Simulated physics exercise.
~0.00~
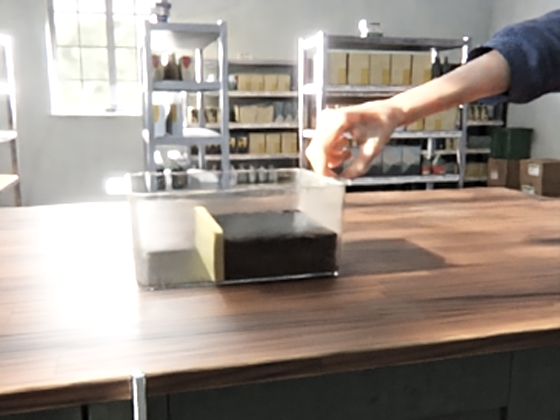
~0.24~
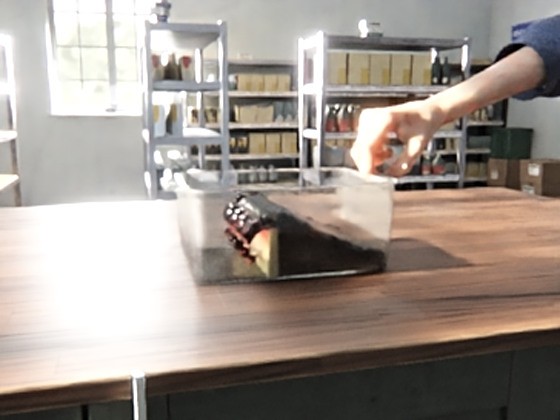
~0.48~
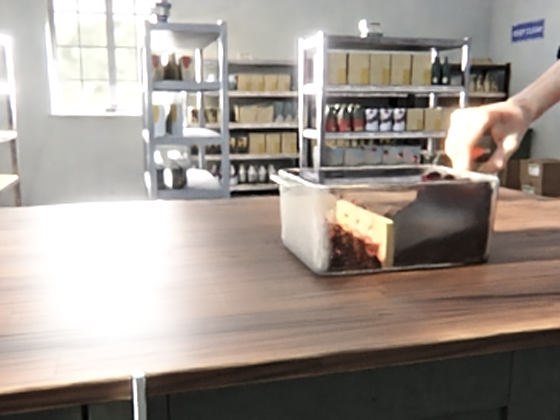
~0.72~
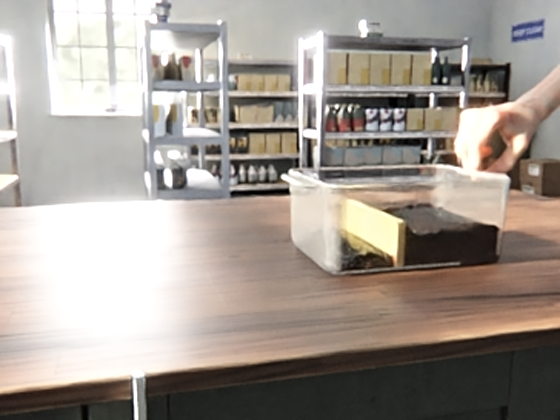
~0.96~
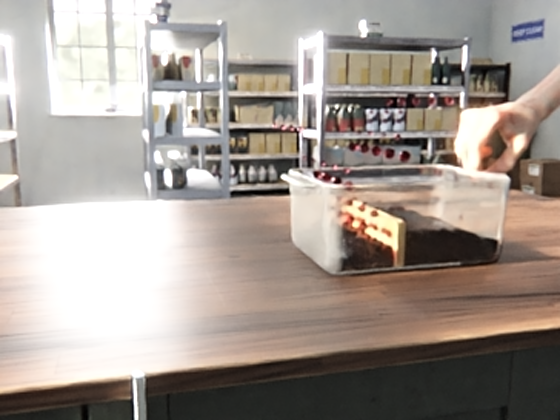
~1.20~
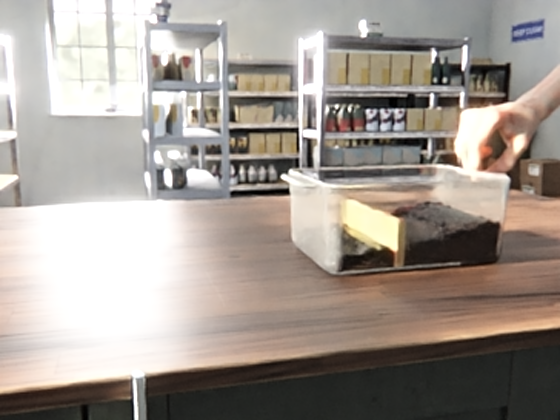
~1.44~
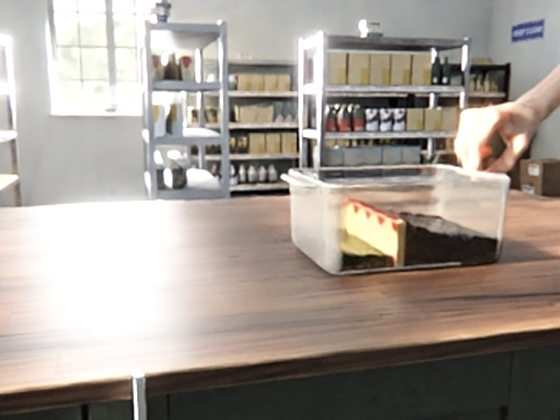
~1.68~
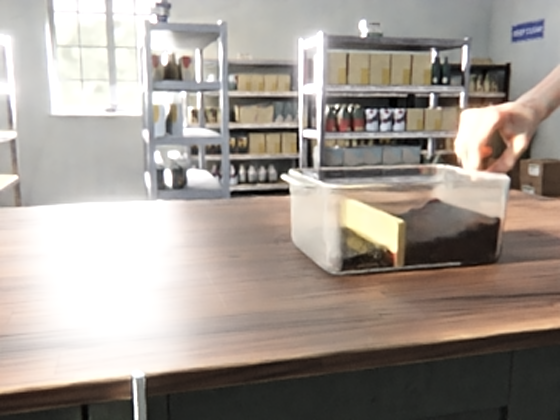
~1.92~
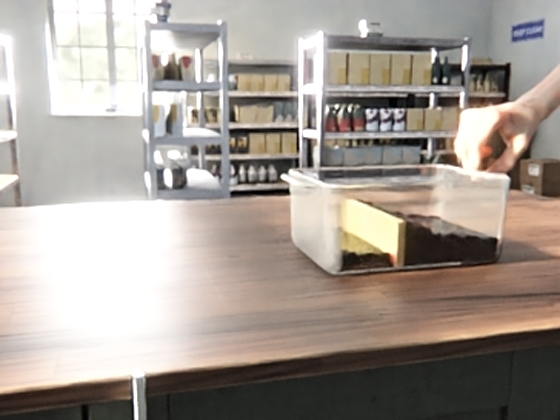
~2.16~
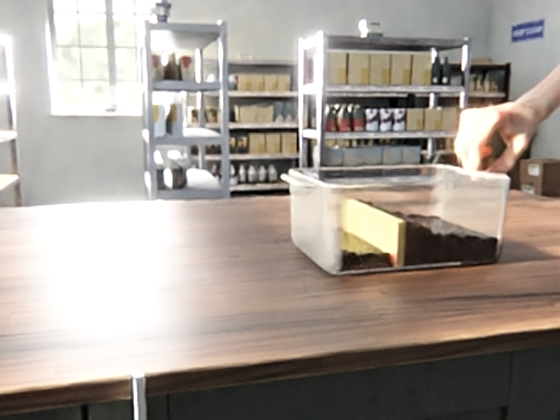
At first, a clear food box with a yellowish divider stands on a wooden table, dark wine filling its right half, while a hand reaches in from the right at its rim. The hand draws the box rightwards, and the wine heaps up against the divider and spills over it into the left side. The box then comes to a stop near the table's right side, the hand still beside it. Inside, the wine keeps sloshing, and red drops scatter above the divider. Finally it settles, with most on the right and a smaller share on the left.
